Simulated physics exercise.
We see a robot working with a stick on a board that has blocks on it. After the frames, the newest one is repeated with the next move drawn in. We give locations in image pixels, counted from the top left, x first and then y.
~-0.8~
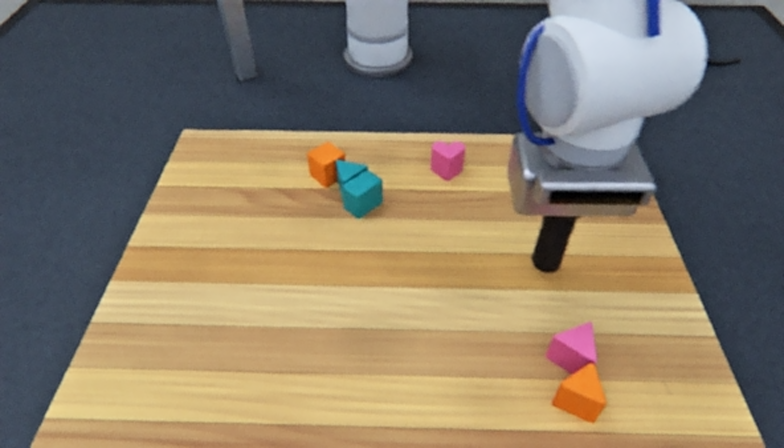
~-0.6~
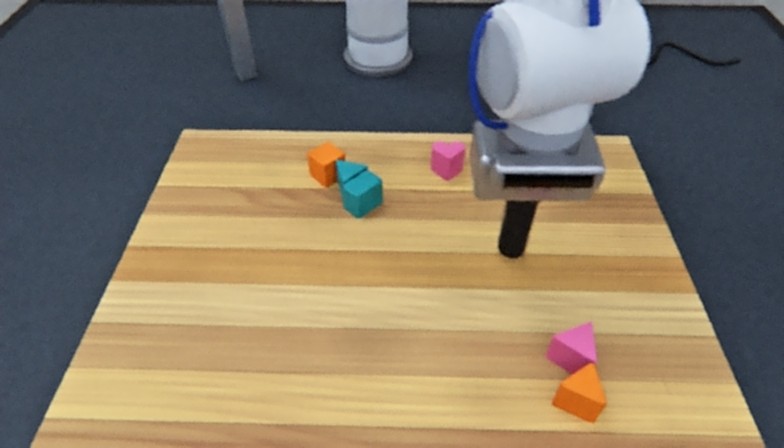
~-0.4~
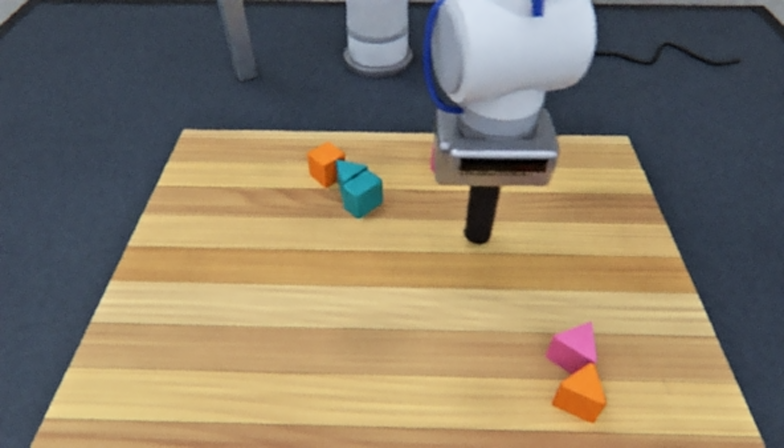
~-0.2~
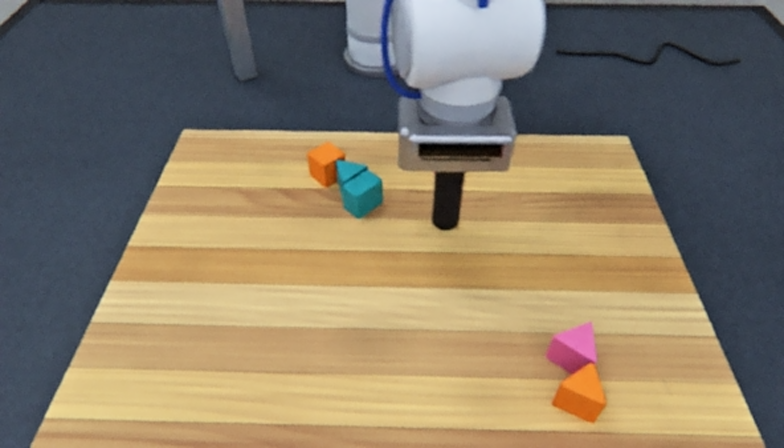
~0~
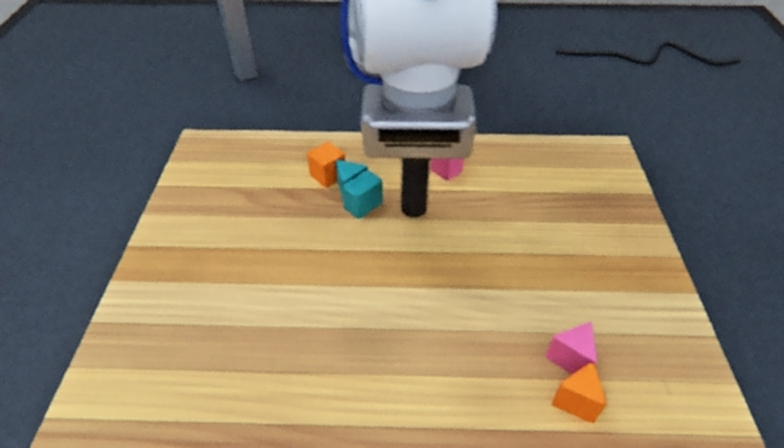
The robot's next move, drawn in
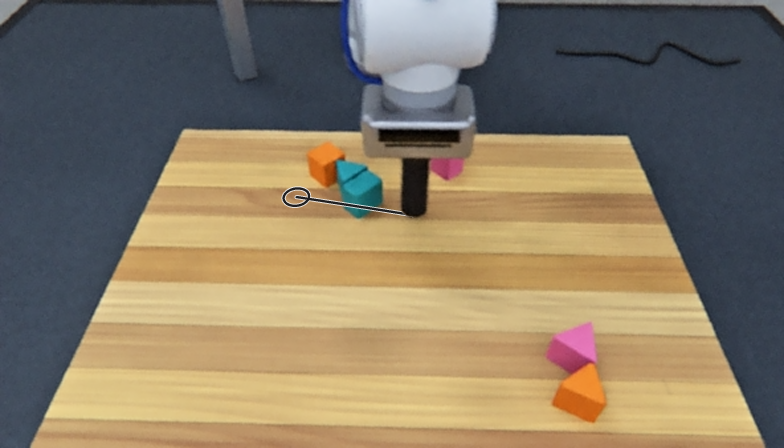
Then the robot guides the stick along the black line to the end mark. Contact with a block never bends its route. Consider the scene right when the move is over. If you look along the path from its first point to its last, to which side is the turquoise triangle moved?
Pushed right.
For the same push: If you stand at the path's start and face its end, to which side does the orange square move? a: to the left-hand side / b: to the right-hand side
It's b.
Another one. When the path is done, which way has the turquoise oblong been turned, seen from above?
With the clock.
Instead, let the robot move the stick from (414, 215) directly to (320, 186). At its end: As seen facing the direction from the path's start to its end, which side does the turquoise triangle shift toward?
It is pushed towards the left-hand side.
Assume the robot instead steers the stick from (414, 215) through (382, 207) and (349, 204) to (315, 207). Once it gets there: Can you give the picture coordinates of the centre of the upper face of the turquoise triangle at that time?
I'd guess (287, 159).
The line goes in a line from (414, 215) to (296, 197).
What follows on the original path. One third of the way, stick (372, 202); orange square (318, 148); turquoise triangle (337, 165); turquoise oblong (347, 179).
Two thirds of the way, stick (332, 196); orange square (301, 137), turned 50° clockwise; turquoise triangle (304, 156), turned 15° clockwise; turquoise oblong (308, 171).
At the end, stick (295, 190); orange square (300, 135), turned 65° clockwise; turquoise triangle (278, 147), turned 25° clockwise; turquoise oblong (276, 162), turned 20° clockwise; pink heart block unmoved.
